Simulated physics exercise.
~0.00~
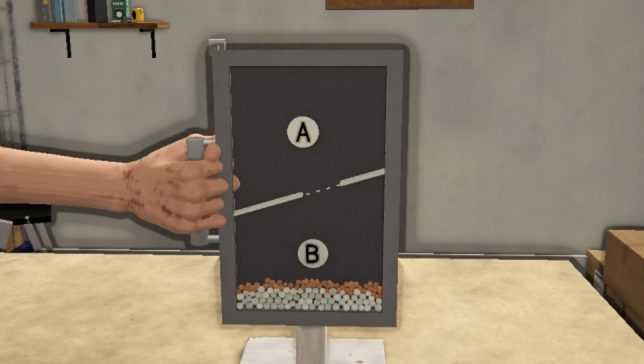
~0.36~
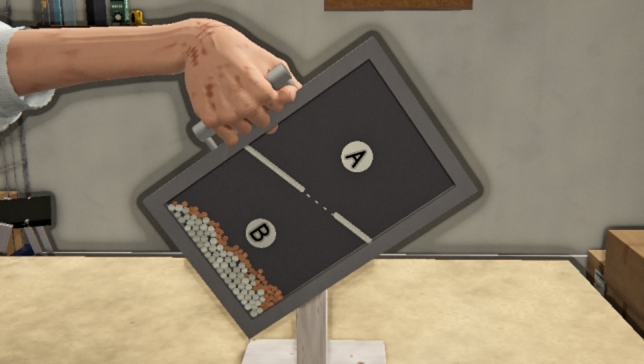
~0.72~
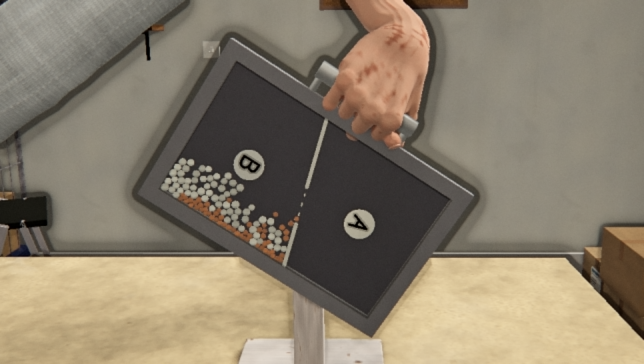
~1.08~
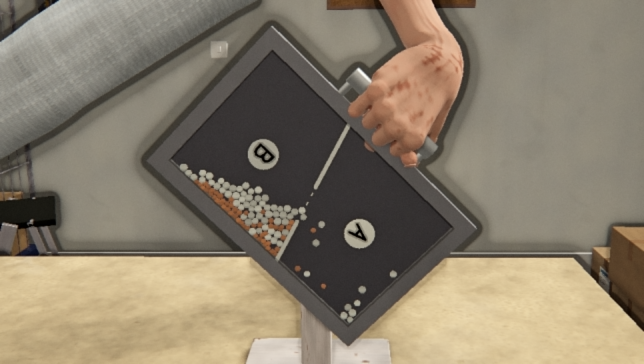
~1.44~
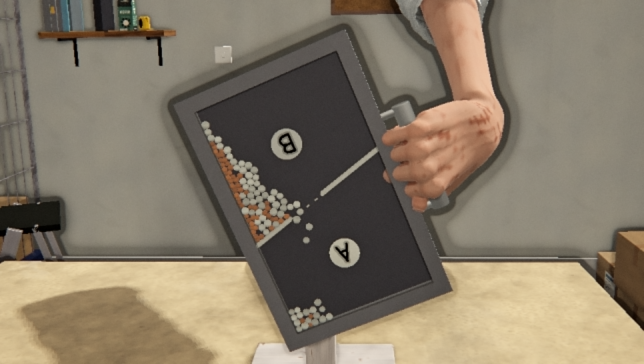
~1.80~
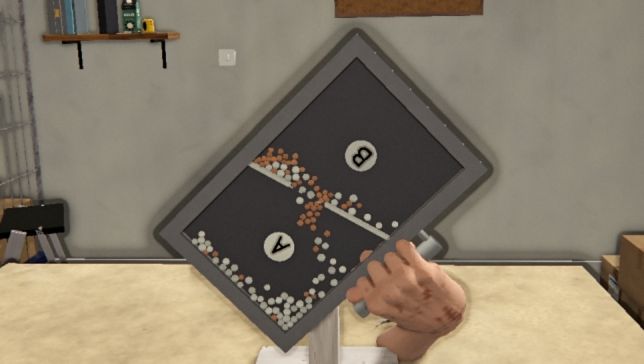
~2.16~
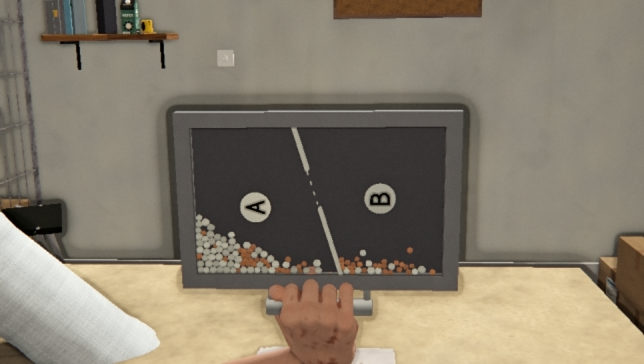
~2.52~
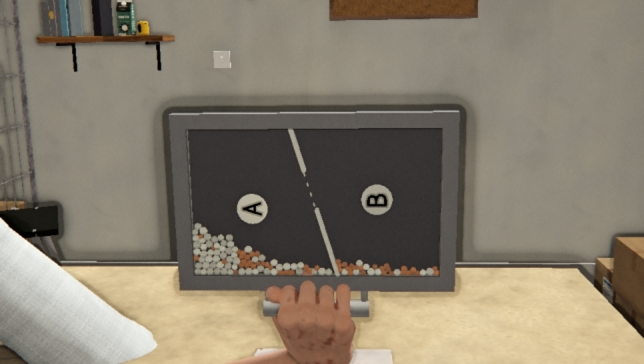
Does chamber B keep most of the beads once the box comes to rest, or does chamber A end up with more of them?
Chamber A ends up with more of the beads. They are heaped on the left side of the box, while a smaller number lie along the bottom of chamber B.
